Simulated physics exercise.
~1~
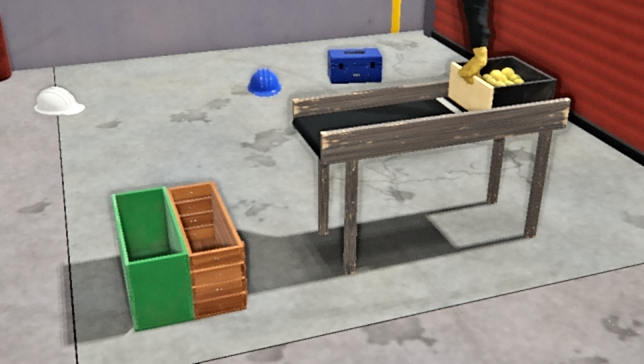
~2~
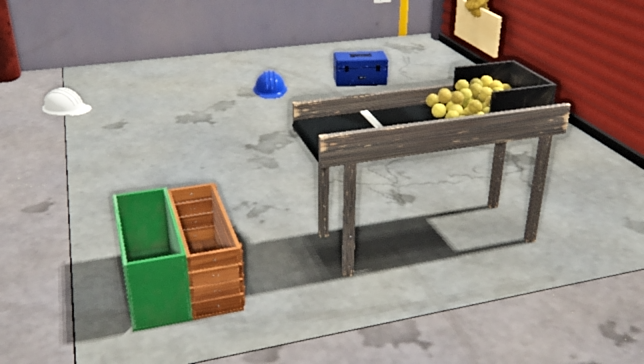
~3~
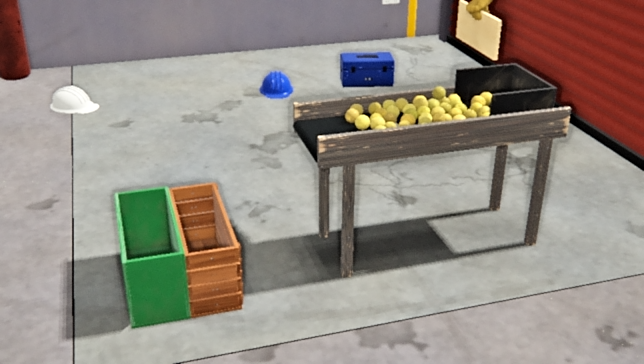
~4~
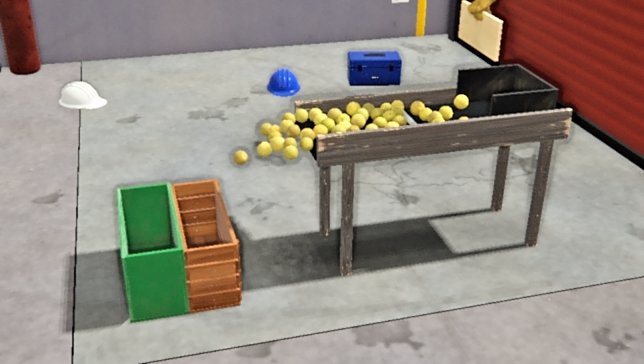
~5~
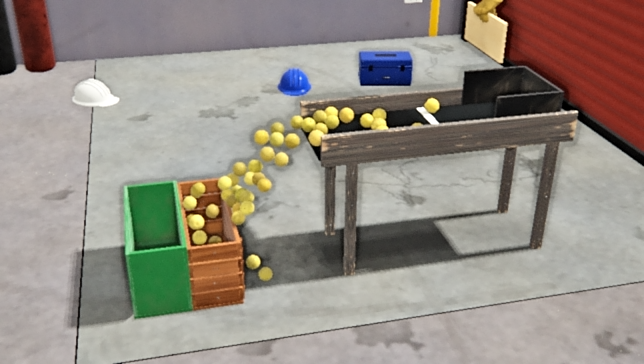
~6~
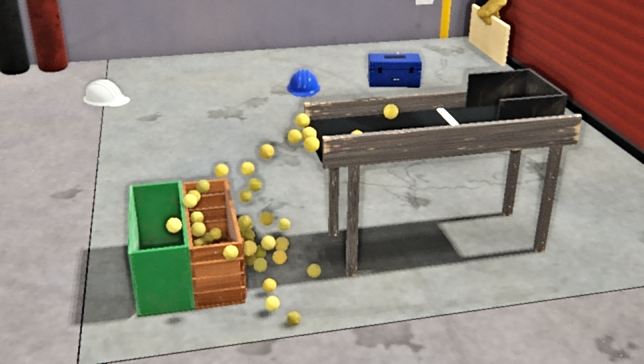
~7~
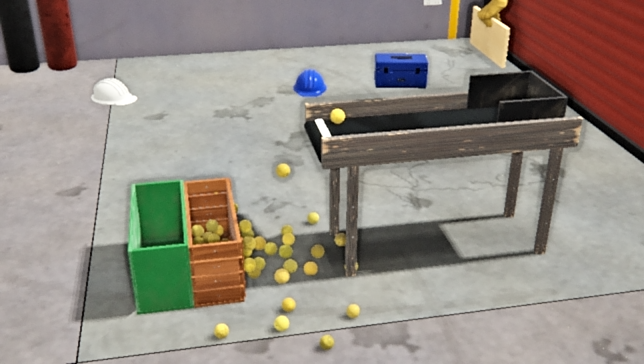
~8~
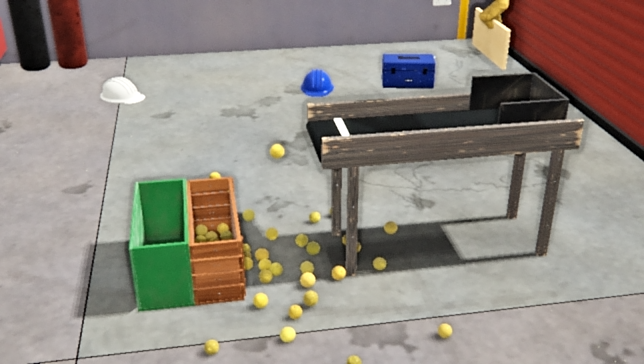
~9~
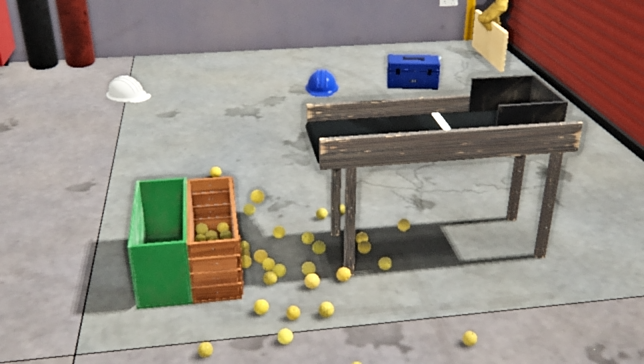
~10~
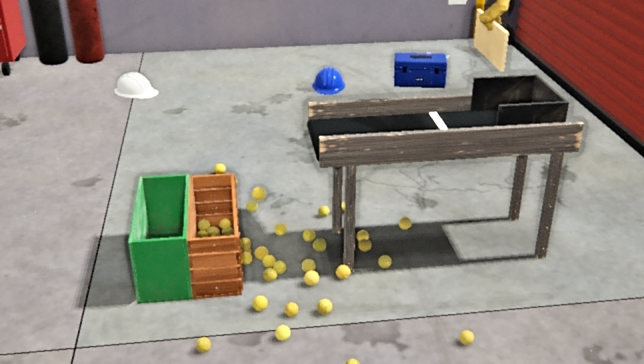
A wooden-sided conveyor table with a black belt stands on a grey concrete floor, seen from above and to the side as the view drifts slightly. A black pen holding yellow apples sits at its right end, a brown wooden bin and a green box wait at lower left, and hard hats and a blue toolbox lie behind. A pale gate lifts, and the apples ride left along the belt in a loose heap. They spill off the end, some dropping into the wooden bin, many hitting the floor and scattering. Finally most lie on the ground short of the bin, with the belt empty.
